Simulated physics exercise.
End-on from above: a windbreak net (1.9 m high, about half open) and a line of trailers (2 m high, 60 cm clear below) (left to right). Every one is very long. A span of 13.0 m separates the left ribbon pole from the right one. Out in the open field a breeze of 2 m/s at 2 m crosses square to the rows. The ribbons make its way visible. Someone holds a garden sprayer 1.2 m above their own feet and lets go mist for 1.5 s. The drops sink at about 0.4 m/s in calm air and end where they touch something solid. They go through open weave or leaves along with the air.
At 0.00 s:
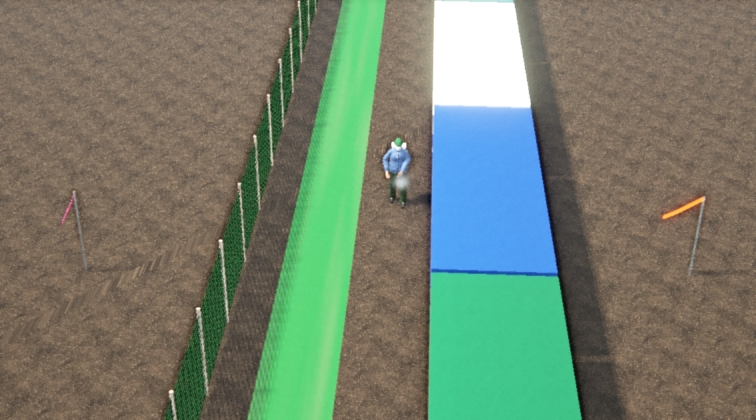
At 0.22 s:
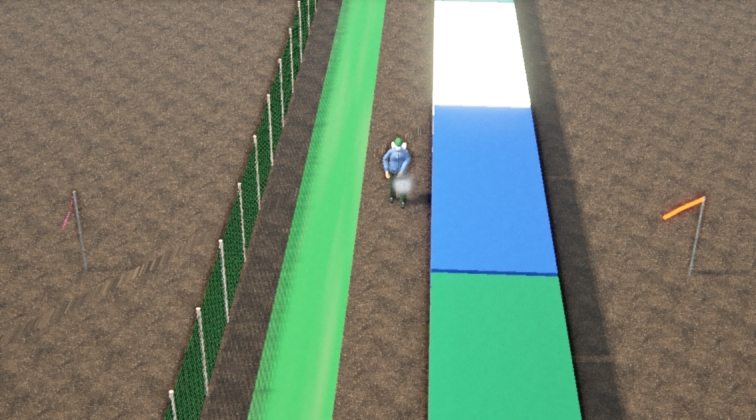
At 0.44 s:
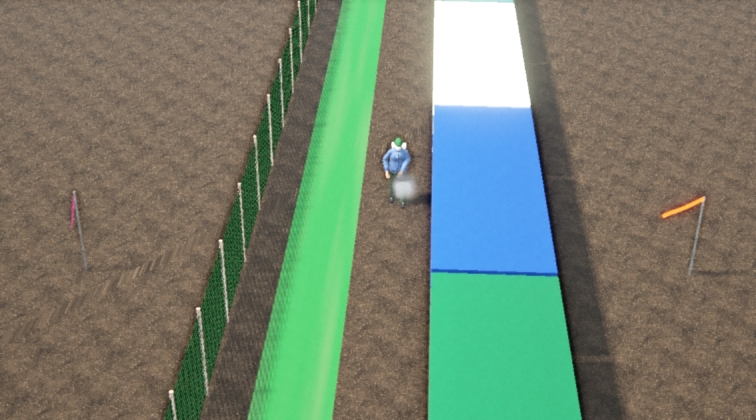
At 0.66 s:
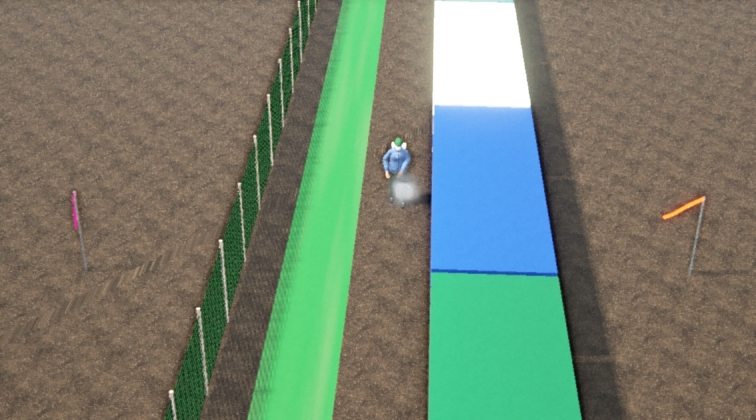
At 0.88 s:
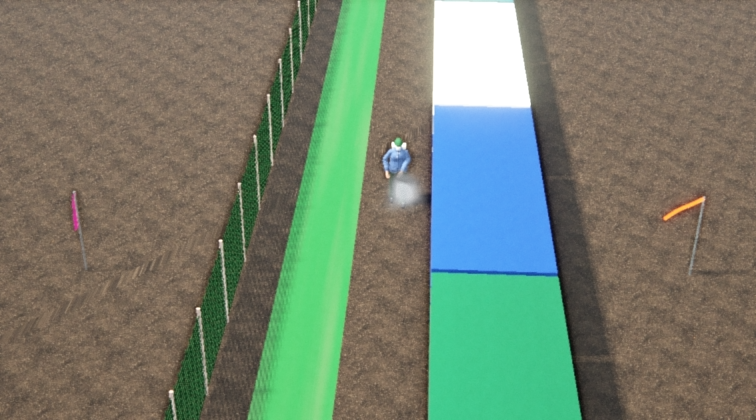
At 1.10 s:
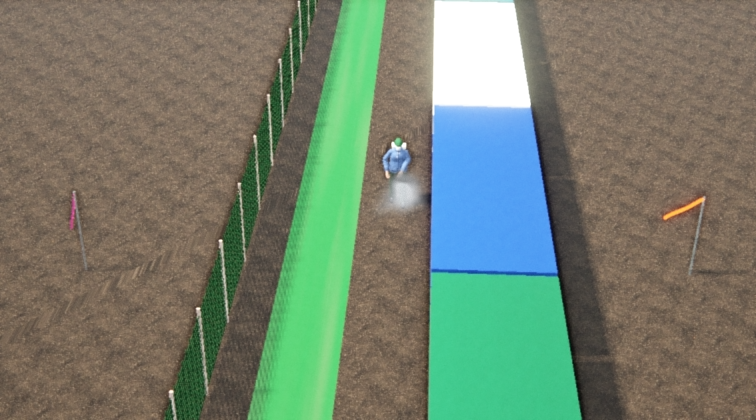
A person standing between a green net and a row of blue, green and white trailers released a small puff of mist that spread slightly, while the left ribbon fluttered and the right one barely moved.
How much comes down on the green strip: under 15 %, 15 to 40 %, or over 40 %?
Green strip: More than 40 %.
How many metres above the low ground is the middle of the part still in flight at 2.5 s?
0.6 m.
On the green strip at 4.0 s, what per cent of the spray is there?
It comes to around 40 %.
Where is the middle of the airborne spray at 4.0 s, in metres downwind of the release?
Estimate: Some 1.5 m.
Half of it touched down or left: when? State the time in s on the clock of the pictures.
Roughly at 4.5 s.
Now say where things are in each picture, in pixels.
The spray in the air spans x = 395 to 405 around y = 180 and it comes from (401, 179), in the first picture.
The right ribbon ends at (664, 218), leaning 60 degrees to the left, the spray in the air spans x = 395 to 410 around y = 180 and the green one passes (318, 259), in the second picture.
The left ribbon ends at (71, 229), leaning 15 degrees to the left, the spray in the air spans x = 395 to 410 around y = 185 and the top of the line of trailers crosses (486, 152), in the third picture.
The right ribbon ends at (664, 218), leaning 60 degrees to the left, the spray in the air spans x = 395 to 415 around y = 185 and the green one passes (329, 202), in the fourth picture.
The left ribbon ends at (77, 229), hanging almost straight and the spray in the air spans x = 390 to 415 around y = 185, in the fifth picture.
The right ribbon ends at (664, 218), leaning 55 degrees to the left, the spray in the air spans x = 390 to 415 around y = 190 and the top of the windbreak net crosses (252, 149), in the sixth picture.
After 2.5 s, 5 % is no longer flying here, and 3 % lies on the green strip; the middle of what still flies is 0.6 m above the low ground, near (384, 204).
After 4.0 s, 43 % is no longer flying here, and 38 % lies on the green strip; the middle of what still flies is 0.4 m above the low ground, near (332, 208).
After 8.0 s, 93 % is no longer flying here, and 67 % lies on the green strip.
After 20.0 s, 100 % is no longer flying here, and 68 % lies on the green strip.
After 45.0 s, 100 % is no longer flying here, and 68 % lies on the green strip.
